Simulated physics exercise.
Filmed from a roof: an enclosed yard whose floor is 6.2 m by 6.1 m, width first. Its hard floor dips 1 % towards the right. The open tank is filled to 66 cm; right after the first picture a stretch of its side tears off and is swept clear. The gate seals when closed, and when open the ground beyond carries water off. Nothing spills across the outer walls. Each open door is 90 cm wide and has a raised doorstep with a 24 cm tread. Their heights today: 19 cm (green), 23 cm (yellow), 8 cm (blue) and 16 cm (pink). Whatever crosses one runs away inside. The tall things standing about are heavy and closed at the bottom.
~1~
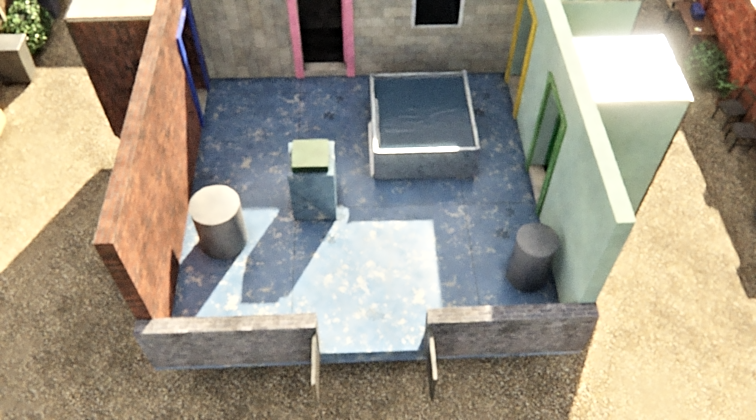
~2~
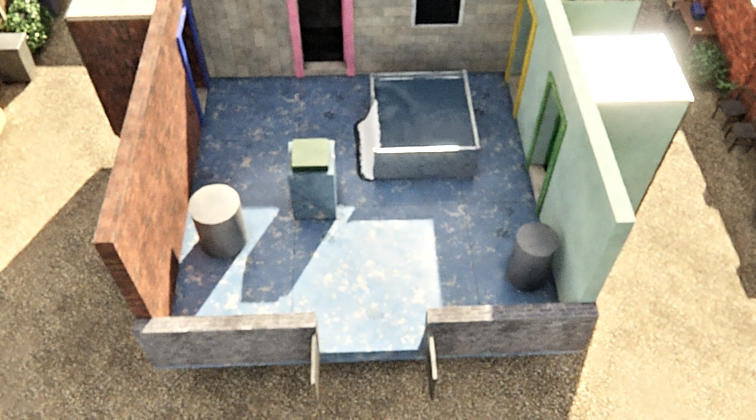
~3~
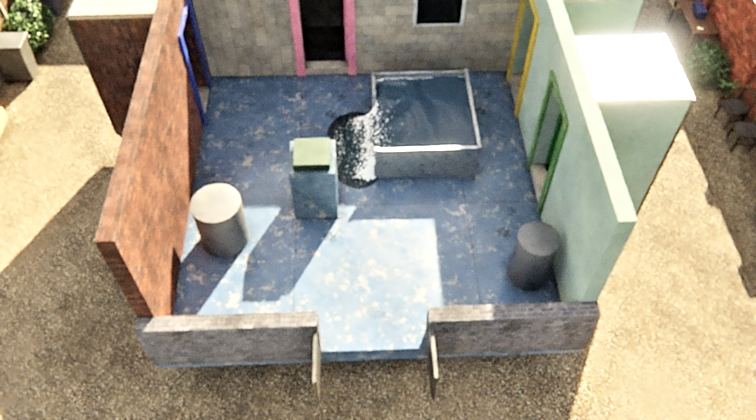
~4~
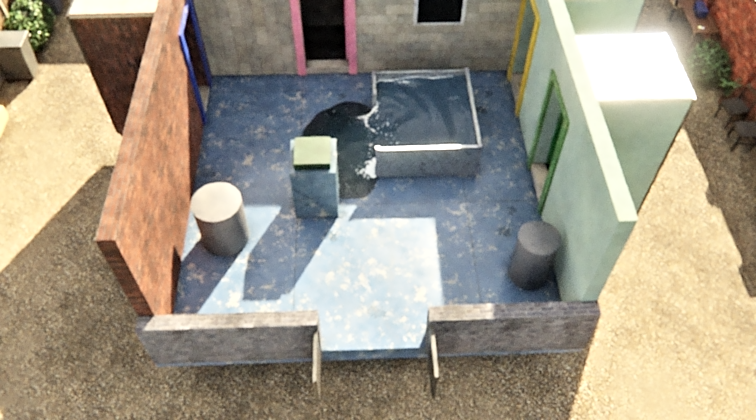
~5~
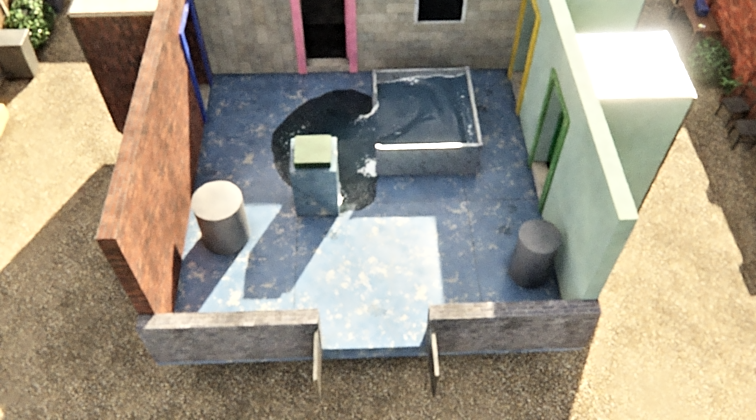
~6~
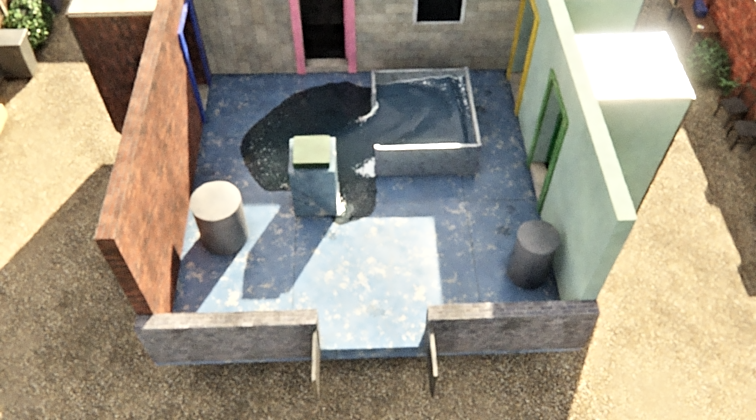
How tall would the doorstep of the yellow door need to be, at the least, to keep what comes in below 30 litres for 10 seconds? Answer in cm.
At least 10 cm or so.
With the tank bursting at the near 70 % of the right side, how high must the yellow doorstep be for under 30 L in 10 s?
About 15 cm.
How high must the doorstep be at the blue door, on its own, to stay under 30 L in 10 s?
Roughly 17 cm at blue.
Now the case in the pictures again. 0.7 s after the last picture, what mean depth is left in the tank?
Roughly 38 cm on average.
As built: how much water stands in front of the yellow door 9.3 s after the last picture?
Roughly 11.5 cm deep.
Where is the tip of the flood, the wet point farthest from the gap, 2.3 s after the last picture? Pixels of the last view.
Around (169, 339).
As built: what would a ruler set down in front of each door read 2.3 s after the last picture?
Depths in cm: Green 0, yellow 0, blue 19, pink 1.
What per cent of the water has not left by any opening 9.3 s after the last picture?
Some 88 per cent remains.
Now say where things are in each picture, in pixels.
The first picture shows the open tank at (422, 113) is whole and still, 66 cm deep; the yellow door at (519, 59) is dry.
In the second picture, the gap is at (376, 140), the front 0.3 m out at (361, 173); the back of the open tank holds 66 cm.
In the third picture, the front is at a hidden place, 0.8 m from the gap at (377, 141); 1.2 m2 of floor is wet, 66 cm left at the back.
In the fourth picture, the gap is at (378, 141), the front 1.3 m out at a hidden place; the back of the open tank holds 66 cm.
In the fifth picture, the front is at (277, 152), 1.9 m from the gap at (378, 140); 3.8 m2 of floor is wet, 59 cm left at the back.
In the sixth picture, water pours out at (377, 140) and has run 2.5 m, to (247, 155); about 6 cm deep outside, 56 cm at the back; the yellow door at (521, 56), 3.1 m from the gap, is still 2.9 m from the nearest water.
Then, 0.7 s after the last picture water covers 30 % of the floor, deepest (36 cm) near (196, 171); it has not reached the yellow door.
Then, 2.3 s after the last picture water covers 45 % of the floor, deepest (32 cm) near (211, 79); it has not reached the yellow door.
Then, 9.3 s after the last picture water covers 95 % of the floor, deepest (14 cm) near (505, 74); 12 cm at the yellow door, 0 litres in over its 23 cm doorstep.
At the yellow door as built, the water peaked near 13 cm, 5.7 s after the last picture.
With a doorstep of 8 cm, 54 litres would have come in within the 10 s; with 11.5 cm, 16 litres. So under 30 litres takes about 10 cm.
